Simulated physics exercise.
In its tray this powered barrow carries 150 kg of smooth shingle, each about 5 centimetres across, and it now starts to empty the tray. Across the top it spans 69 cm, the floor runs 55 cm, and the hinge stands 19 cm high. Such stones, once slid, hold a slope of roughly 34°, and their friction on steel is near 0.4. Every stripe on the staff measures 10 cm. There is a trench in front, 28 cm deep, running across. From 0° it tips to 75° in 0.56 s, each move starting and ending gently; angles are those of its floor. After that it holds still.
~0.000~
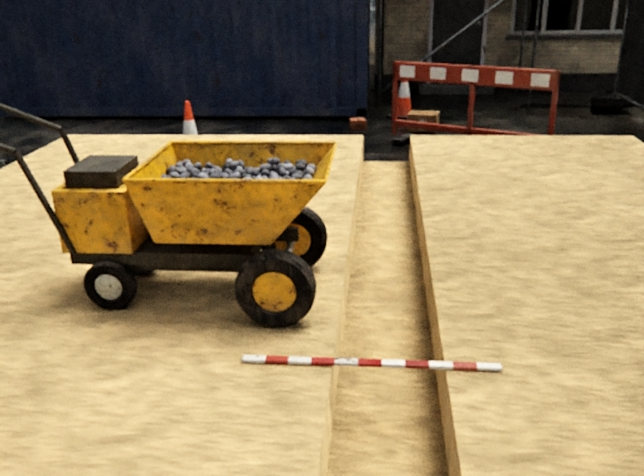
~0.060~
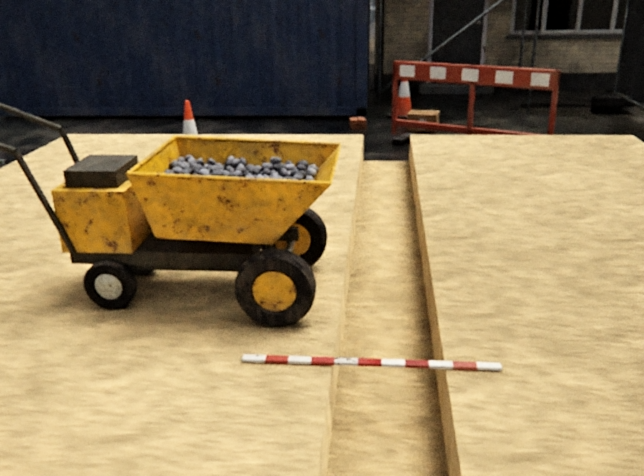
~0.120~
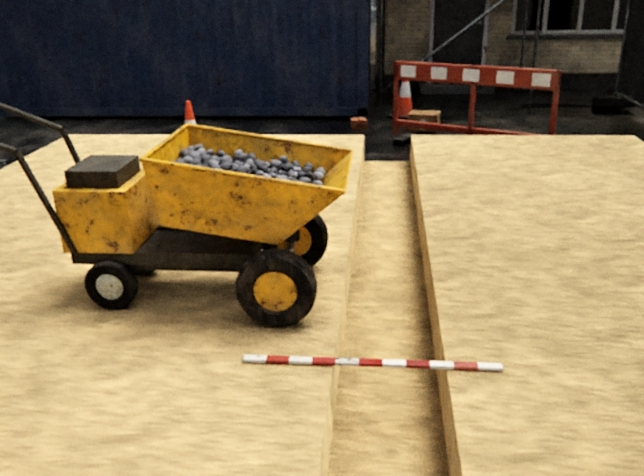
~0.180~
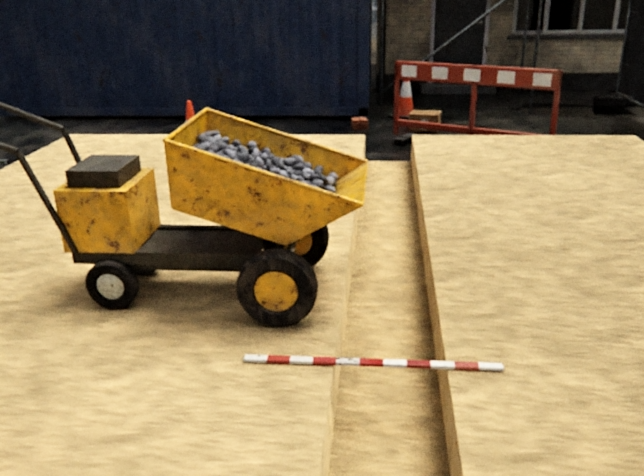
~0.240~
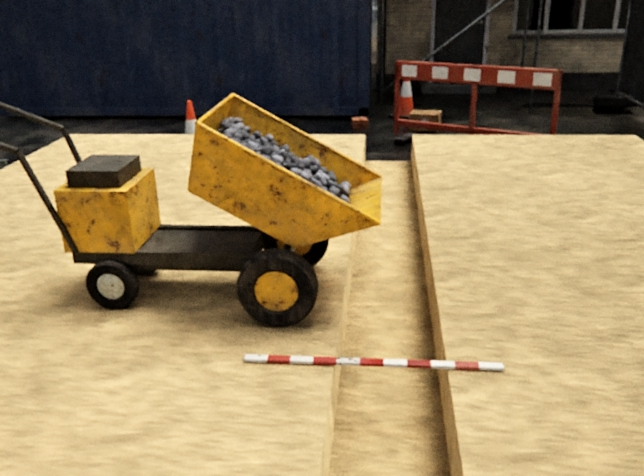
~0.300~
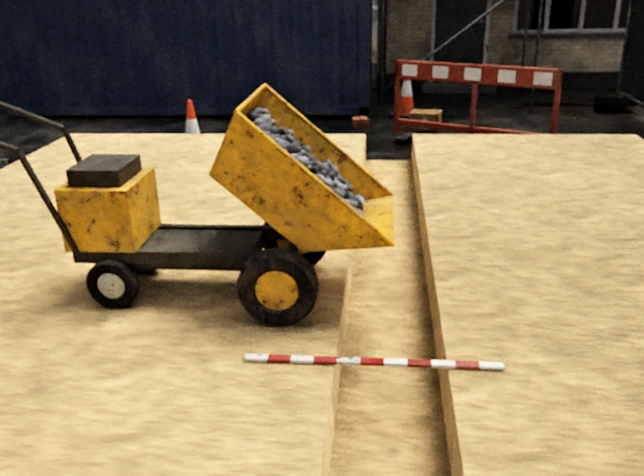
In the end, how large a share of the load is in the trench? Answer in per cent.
A share of roughly 45 %.
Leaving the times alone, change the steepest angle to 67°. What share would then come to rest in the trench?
In that case some 40 per cent.
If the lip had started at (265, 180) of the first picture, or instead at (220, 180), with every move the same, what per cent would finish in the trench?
First place roughly 95%, second roughly 80%.
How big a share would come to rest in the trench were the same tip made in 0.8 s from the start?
Close to 55 percent, then.
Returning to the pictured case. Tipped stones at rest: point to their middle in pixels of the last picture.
Centre estimate: Around (456, 293).
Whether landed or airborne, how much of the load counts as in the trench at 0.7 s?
Approx. 15 % of the load.
After 0.4 s the floor is at 63°; 100 % in the tray; the foremost stones are at (391, 254).
After 0.7 s the floor is at 75°; 70 % in the tray, 16 % in the trench, 14 % past the trench; the foremost stones are at (477, 300).
After 1.0 s the floor is at 75°; 6 % in the tray, 39 % in the trench, 56 % past the trench; the foremost stones are past the picture's edge.
After 3.0 s the floor is at 75°; 0 % in the tray, 45 % in the trench, 55 % past the trench; the foremost stones are past the picture's edge.
